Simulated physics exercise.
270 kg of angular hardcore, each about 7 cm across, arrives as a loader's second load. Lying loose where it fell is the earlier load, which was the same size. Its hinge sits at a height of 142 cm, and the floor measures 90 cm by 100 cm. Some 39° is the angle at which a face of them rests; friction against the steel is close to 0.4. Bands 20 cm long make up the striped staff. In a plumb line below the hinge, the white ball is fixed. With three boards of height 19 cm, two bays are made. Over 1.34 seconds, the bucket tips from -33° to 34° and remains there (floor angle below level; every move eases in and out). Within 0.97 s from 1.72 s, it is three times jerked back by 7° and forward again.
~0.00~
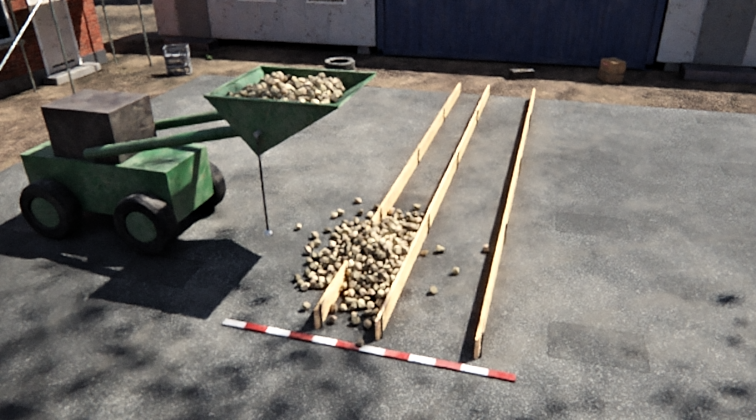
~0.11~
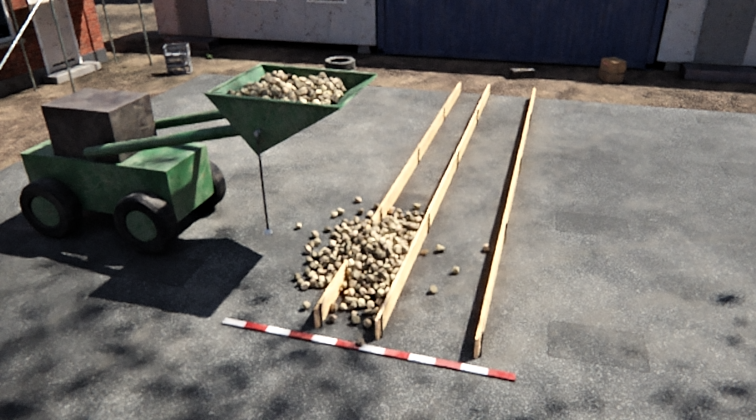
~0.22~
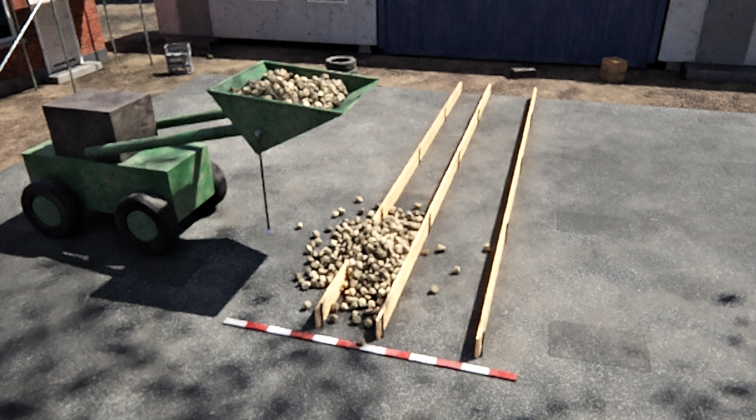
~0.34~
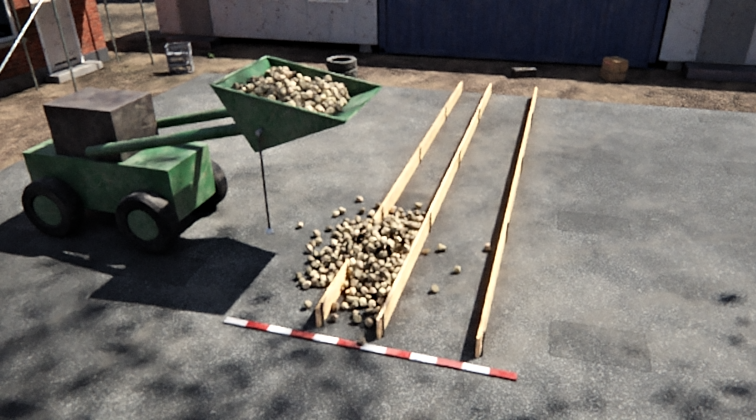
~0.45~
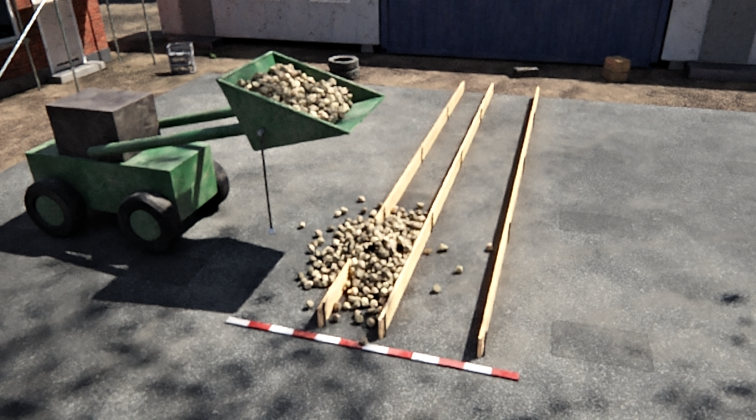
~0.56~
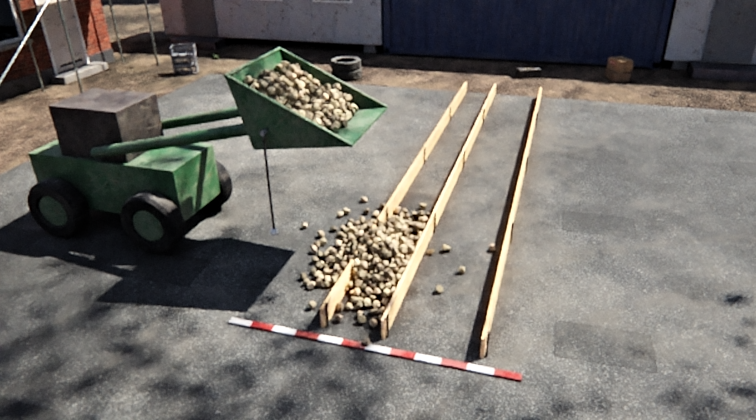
A green loader's raised bucket full of round stones tilts steadily downward to the right.
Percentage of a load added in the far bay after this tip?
39 per cent.
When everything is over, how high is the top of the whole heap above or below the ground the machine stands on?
Roughly 42 cm above that ground.
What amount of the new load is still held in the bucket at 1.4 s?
That works out to about 90 %.
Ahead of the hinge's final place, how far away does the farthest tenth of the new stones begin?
Distance ahead of it: About 170 cm.
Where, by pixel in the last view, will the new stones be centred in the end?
Near (406, 249).
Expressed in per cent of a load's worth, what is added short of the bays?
Some 5 % of one load's worth.
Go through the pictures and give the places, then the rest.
In the first picture, the bucket is at -33°, its lip at (339, 107); the top of the load is at (305, 81). The earlier load is highest near (370, 240), 27 cm above ground level, 26 % short of the bays, 73 % in the near bay, 1 % in the far bay.
In the second picture, lip at (340, 108), floor tilted -32°, highest stones at (299, 81); the stones move at 0.1 m/s on average.
In the third picture, lip at (342, 114), floor tilted -28°, highest stones at (271, 78); the stones move at 0.2 m/s on average.
In the fourth picture, lip at (346, 122), floor tilted -22°, highest stones at (272, 75); the stones move at 0.2 m/s on average.
In the fifth picture, lip at (349, 133), floor tilted -16°, highest stones at (276, 72); the stones move at 0.3 m/s on average.
In the sixth picture, lip at (352, 146), floor tilted -8°, highest stones at (279, 70); the stones move at 0.3 m/s on average.
After 1.0 s the floor is at 24°; in per cent of one load, 100 in the bucket, 26 short of the bays, 73 in the near bay, 1 in the far bay; the foremost stones are at (440, 254).
After 1.4 s the floor is at 34°; in per cent of one load, 89 in the bucket, 34 short of the bays, 76 in the near bay, 1 in the far bay; the foremost stones are at (440, 254).
After 3.1 s the floor is at 34°; in per cent of one load, 0 in the bucket, 33 short of the bays, 127 in the near bay, 40 in the far bay; the foremost stones are at (496, 264).
After 5.7 s the floor is at 34°; in per cent of one load, 0 in the bucket, 33 short of the bays, 126 in the near bay, 40 in the far bay; the foremost stones are at (496, 264). Net gain in the far bay, 39.
